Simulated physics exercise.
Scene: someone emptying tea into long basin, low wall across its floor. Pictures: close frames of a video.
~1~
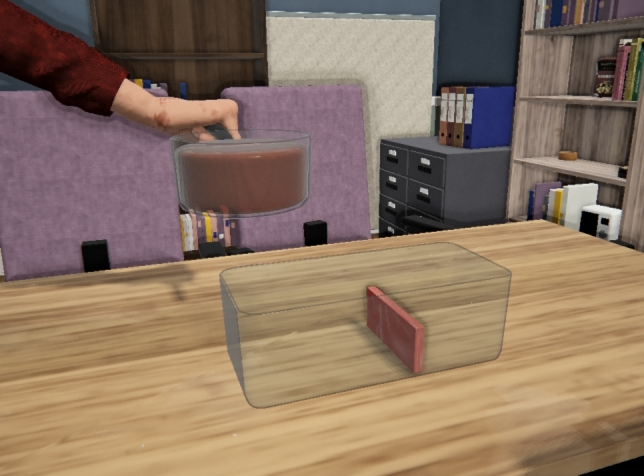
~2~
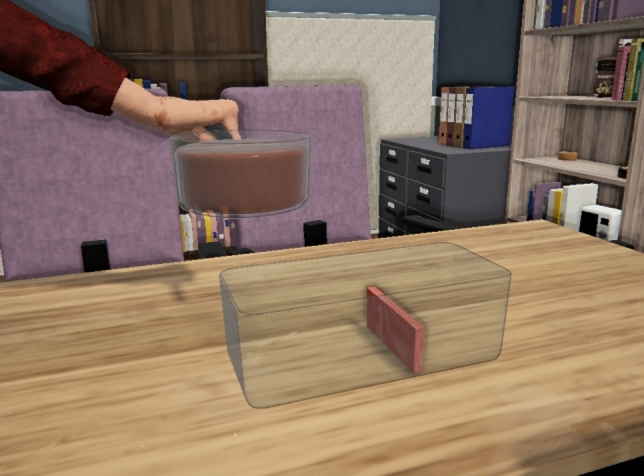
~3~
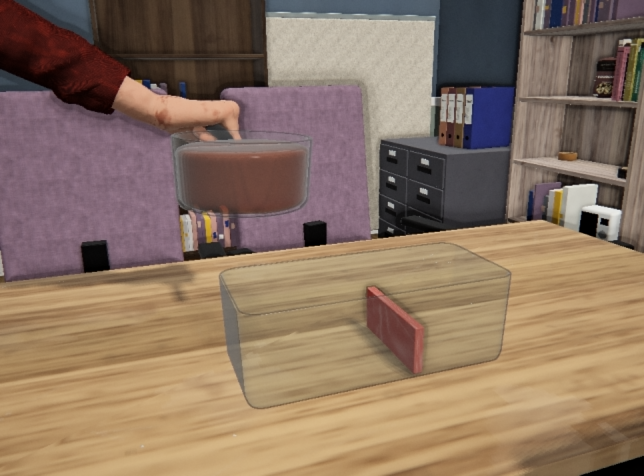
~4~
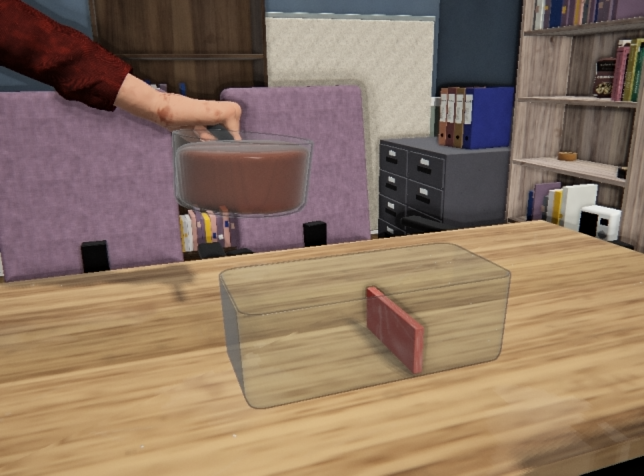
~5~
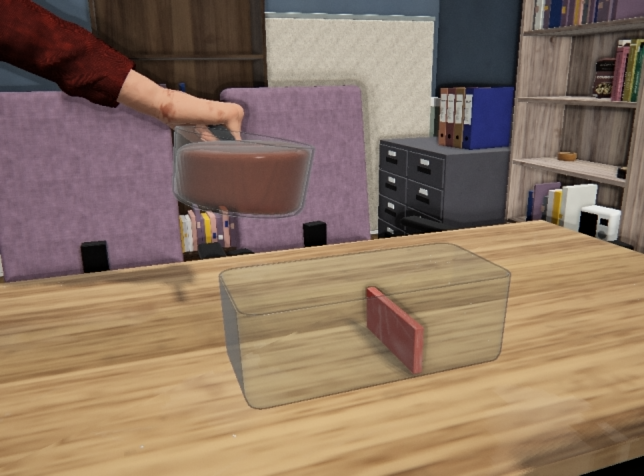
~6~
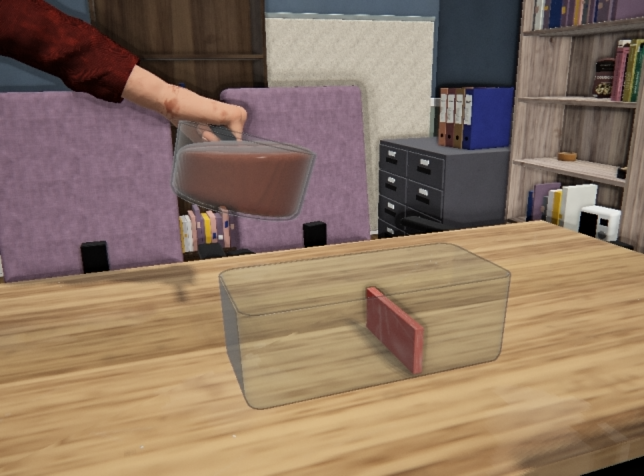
In an office, above a wooden table holding a long clear basin with a low red wall inside, a hand holds a clear container of reddish-brown tea level, then gradually tilts it slightly down to the right.
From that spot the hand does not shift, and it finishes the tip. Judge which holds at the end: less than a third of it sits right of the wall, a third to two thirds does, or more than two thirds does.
Honestly, the portion right of the wall stays beneath a third.
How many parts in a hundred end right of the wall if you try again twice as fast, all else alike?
Around 10 percent.
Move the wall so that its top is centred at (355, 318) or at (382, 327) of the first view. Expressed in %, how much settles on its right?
First try: Roughly 55 per cent; second try: 25 per cent.
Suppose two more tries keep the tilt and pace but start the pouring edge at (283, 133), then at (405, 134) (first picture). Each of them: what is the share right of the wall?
Start one gives close to 5 percent, start two close to 90 percent.
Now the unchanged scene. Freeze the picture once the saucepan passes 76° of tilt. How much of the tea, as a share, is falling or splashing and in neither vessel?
It's close to 35 %.
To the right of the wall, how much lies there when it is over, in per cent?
I'd say close to 0 per cent.
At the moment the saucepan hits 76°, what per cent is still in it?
Roughly 45 percent.
A moment on, the saucepan is tipped on its side and 43 per cent is still to pour, 21 is left of the wall and 0 right of it.
Next, the saucepan is tipped right over and 6 per cent is still to pour, 86 is left of the wall and 1 right of it.
Then the saucepan is tipped right over and 0 per cent is still to pour, 97 is left of the wall and 1 right of it.
Later the saucepan is tipped right over and 0 per cent is still to pour, 97 is left of the wall and 2 right of it.
At rest 97 per cent lies left of the wall, 2 right of it and 1 outside.
